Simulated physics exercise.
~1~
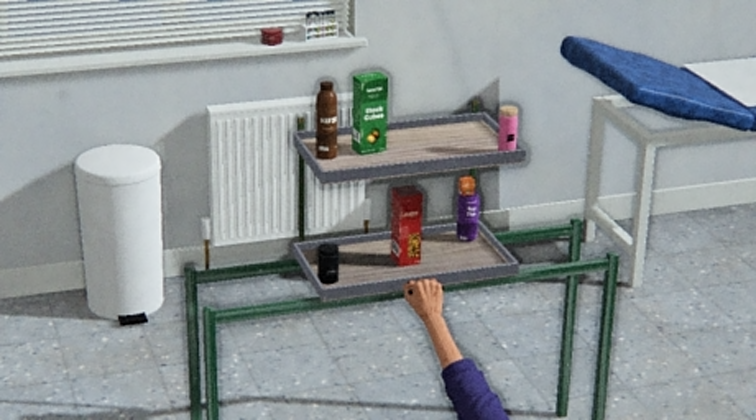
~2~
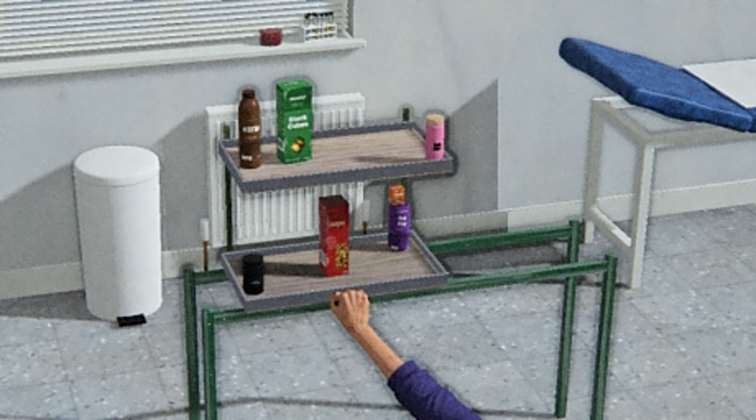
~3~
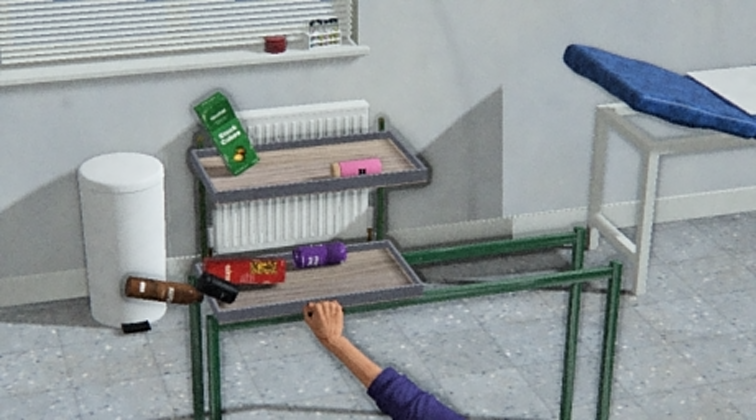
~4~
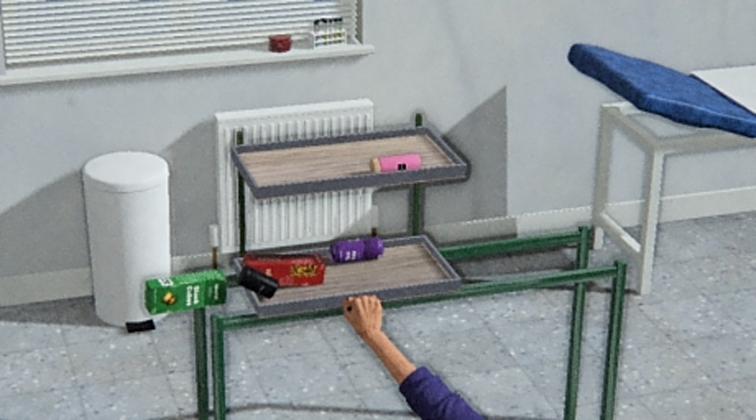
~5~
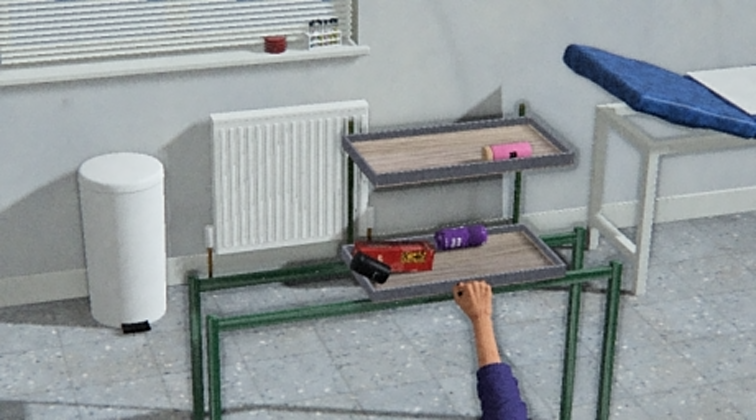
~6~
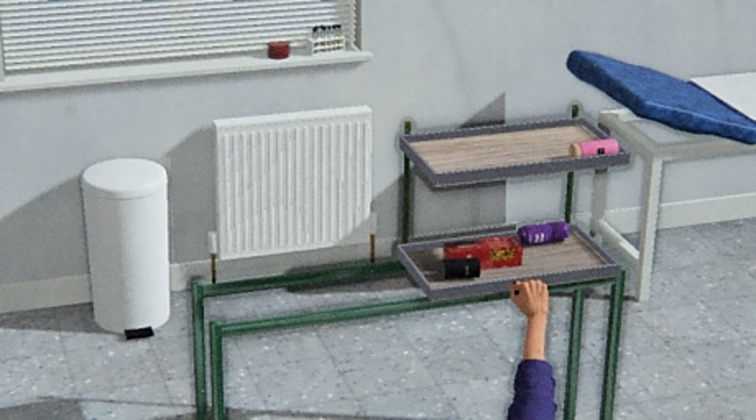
A tiered tray slides left by hand, its items topple, two fall, and it goes right.
